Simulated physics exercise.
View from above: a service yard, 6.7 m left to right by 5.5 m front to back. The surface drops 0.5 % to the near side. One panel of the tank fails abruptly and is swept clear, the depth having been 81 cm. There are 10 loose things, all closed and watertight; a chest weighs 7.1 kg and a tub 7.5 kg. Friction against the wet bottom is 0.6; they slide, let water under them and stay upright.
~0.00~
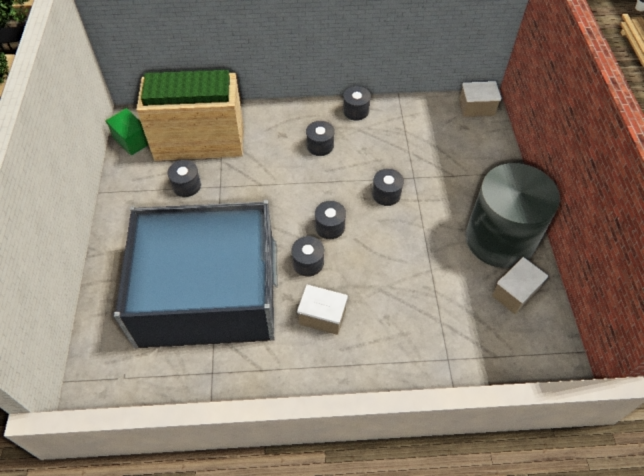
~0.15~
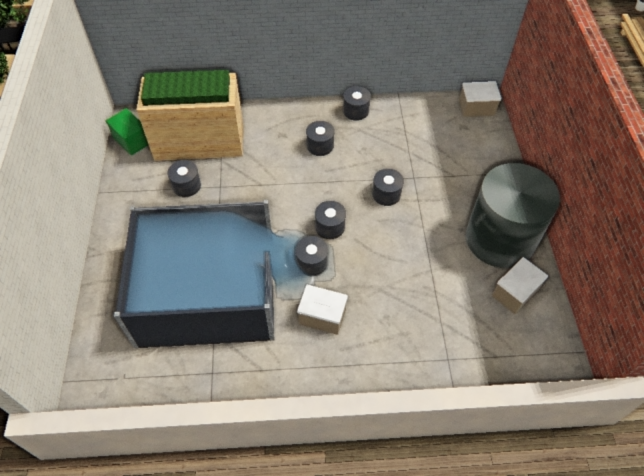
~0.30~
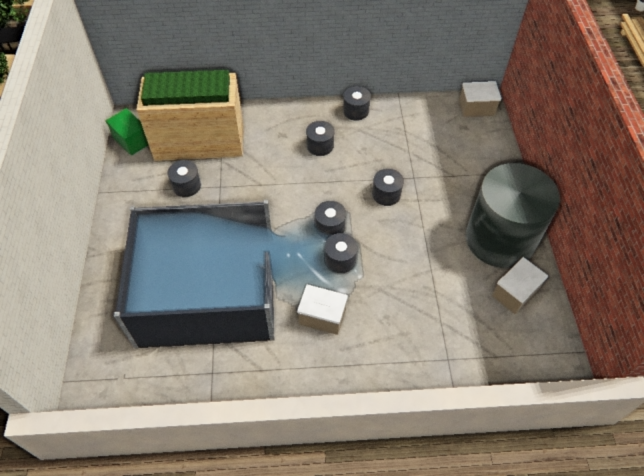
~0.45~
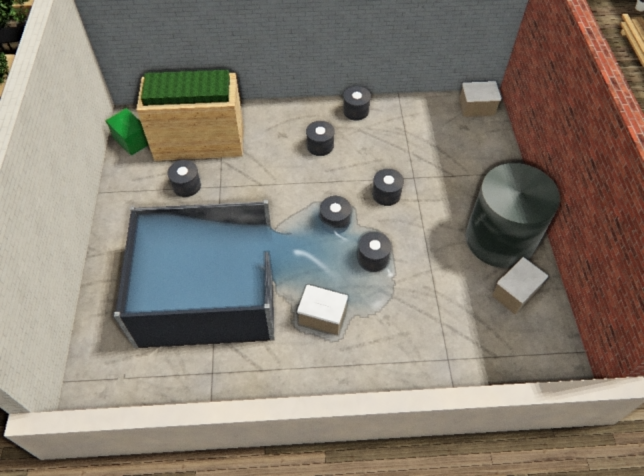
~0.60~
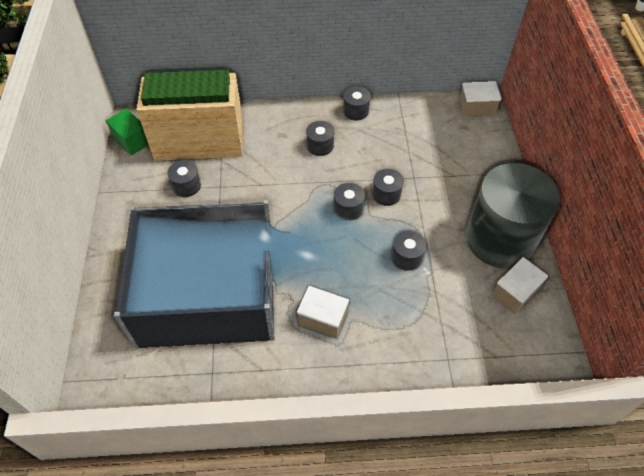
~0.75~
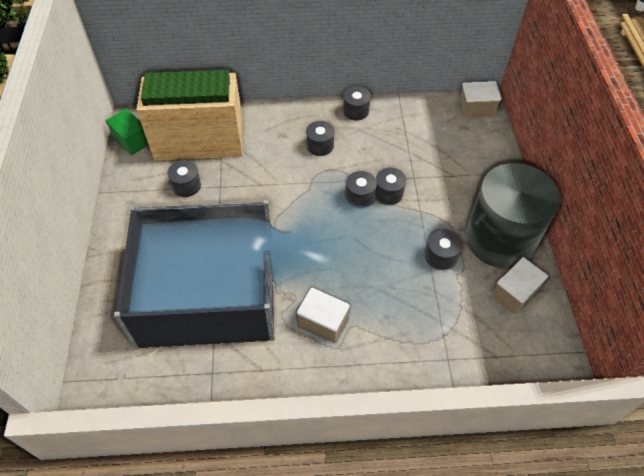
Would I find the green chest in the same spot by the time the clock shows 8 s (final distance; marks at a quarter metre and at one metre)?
My money says it stays right about there.
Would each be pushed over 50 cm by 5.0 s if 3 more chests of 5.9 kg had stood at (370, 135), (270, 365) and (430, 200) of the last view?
From first to last: Surpasses it, does not reach it, surpasses it.
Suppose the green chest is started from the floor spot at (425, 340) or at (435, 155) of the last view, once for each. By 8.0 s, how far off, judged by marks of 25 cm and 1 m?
Order of tries: It is flushed away; it is flushed away.
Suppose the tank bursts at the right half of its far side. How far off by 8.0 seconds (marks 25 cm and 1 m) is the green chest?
What happens next is that the green chest gets swept a long way.
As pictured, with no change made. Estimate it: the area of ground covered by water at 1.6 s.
Roughly 18 m2.
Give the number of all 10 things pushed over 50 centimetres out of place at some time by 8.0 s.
7 in all.
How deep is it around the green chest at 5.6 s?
Roughly 0 cm deep.
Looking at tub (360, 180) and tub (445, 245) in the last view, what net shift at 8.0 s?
100 cm and 300 cm, respectively.
After 1.6 s the green chest is near (125, 123), 0.0 m from its start, aground; 1 afloat.
After 3.6 s the green chest is near (125, 123), 0.0 m from its start, aground; 4 afloat.
After 5.6 s the green chest is near (125, 123), 0.0 m from its start, aground; 3 afloat.
After 8.0 s the green chest is near (126, 127), 0.1 m from its start, aground; 6 afloat.
